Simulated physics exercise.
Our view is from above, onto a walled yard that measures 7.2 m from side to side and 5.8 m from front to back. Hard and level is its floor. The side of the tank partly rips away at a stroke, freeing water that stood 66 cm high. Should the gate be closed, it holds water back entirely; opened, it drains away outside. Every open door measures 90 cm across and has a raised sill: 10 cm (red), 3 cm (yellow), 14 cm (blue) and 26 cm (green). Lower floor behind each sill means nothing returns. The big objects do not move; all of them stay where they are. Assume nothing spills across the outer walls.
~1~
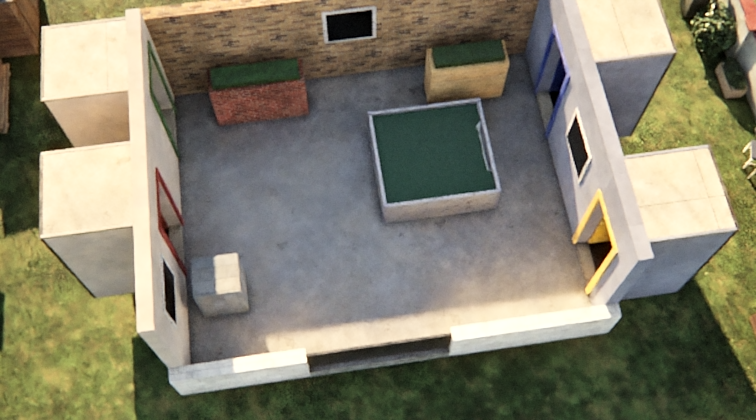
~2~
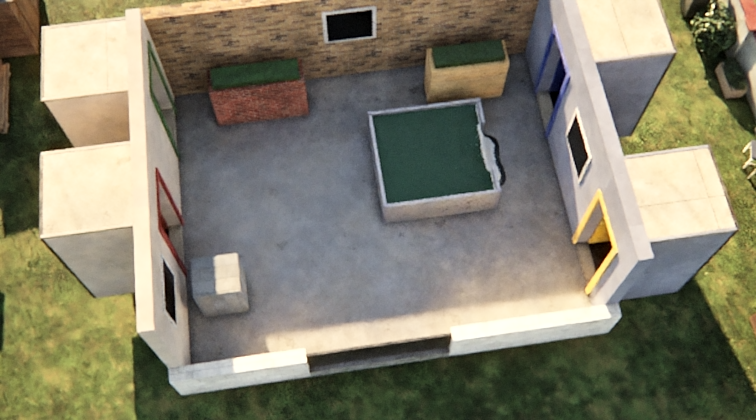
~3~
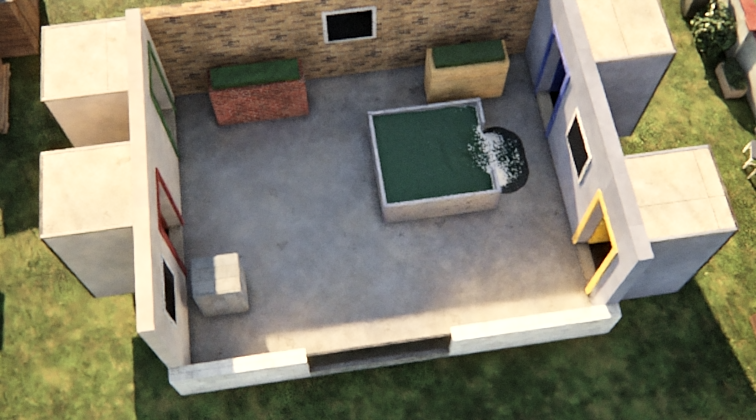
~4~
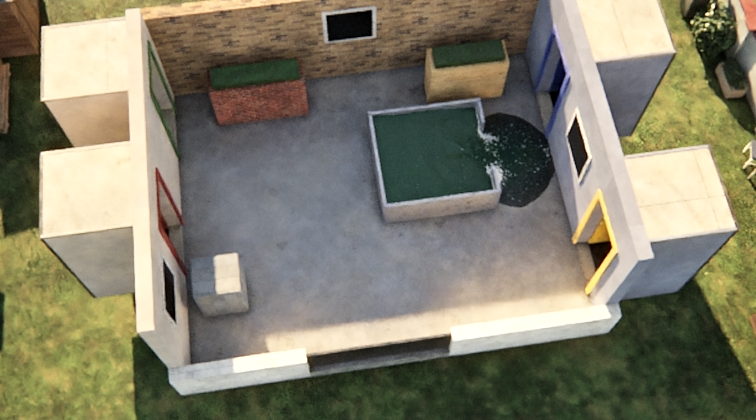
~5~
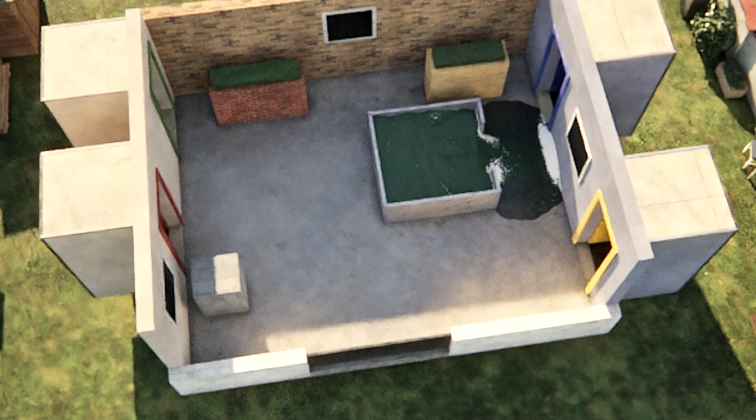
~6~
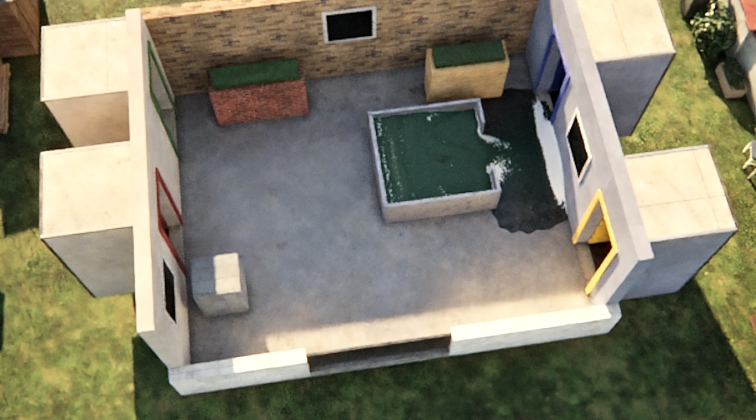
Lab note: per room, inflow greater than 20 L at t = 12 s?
Red door no; yellow door yes; blue door yes; green door no.
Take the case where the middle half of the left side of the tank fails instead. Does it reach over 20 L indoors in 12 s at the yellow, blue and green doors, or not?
At yellow the amount is higher than the mark, at blue it is beneath the mark, and at green it is beneath the mark.
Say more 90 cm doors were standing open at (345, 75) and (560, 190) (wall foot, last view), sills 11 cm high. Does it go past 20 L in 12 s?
So the first one doesn't reach it, while the second one exceeds it.
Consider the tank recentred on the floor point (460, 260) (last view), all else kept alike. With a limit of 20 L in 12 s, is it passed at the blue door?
With that change, the limit at the blue door is not exceeded.
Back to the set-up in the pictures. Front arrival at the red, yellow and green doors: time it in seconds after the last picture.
The red door is reached at 6.0 s, yellow at 0.4 s, green at 4.0 s.
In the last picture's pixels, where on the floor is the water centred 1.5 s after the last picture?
Centre: Approx. (473, 168) px.
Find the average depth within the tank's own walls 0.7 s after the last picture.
About 46 cm.
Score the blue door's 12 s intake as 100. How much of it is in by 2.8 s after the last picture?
It comes to about 85 per cent.
Then, 0.7 s after the last picture water covers 15 % of the floor and is deepest (44 cm) near (540, 153); red door not reached, yellow door 7 cm at the sill, 0 L in, blue door 29 cm at the sill, 29 L in, green door not reached.
Then, 1.5 s after the last picture water covers 25 % of the floor and is deepest (37 cm) near (542, 161); red door not reached, yellow door 7 cm at the sill, 5 L in, blue door 27 cm at the sill, 88 L in, green door not reached.
Then, 2.8 s after the last picture water covers 40 % of the floor and is deepest (28 cm) near (527, 68); red door not reached, yellow door 6 cm at the sill, 14 L in, blue door 19 cm at the sill, 132 L in, green door not reached.
Then, 6.3 s after the last picture water covers 95 % of the floor and is deepest (16 cm) near (542, 161); red door 8 cm at the sill, 0 L in, yellow door 7 cm at the sill, 41 L in, blue door 14 cm at the sill, 157 L in, green door 4 cm at the sill, 0 L in.
Then, 11.3 s after the last picture water covers 100 % of the floor and is deepest (10 cm) near (313, 118); red door 7 cm at the sill, 1 L in, yellow door 4 cm at the sill, 66 L in, blue door 7 cm at the sill, 158 L in, green door 8 cm at the sill, 0 L in.
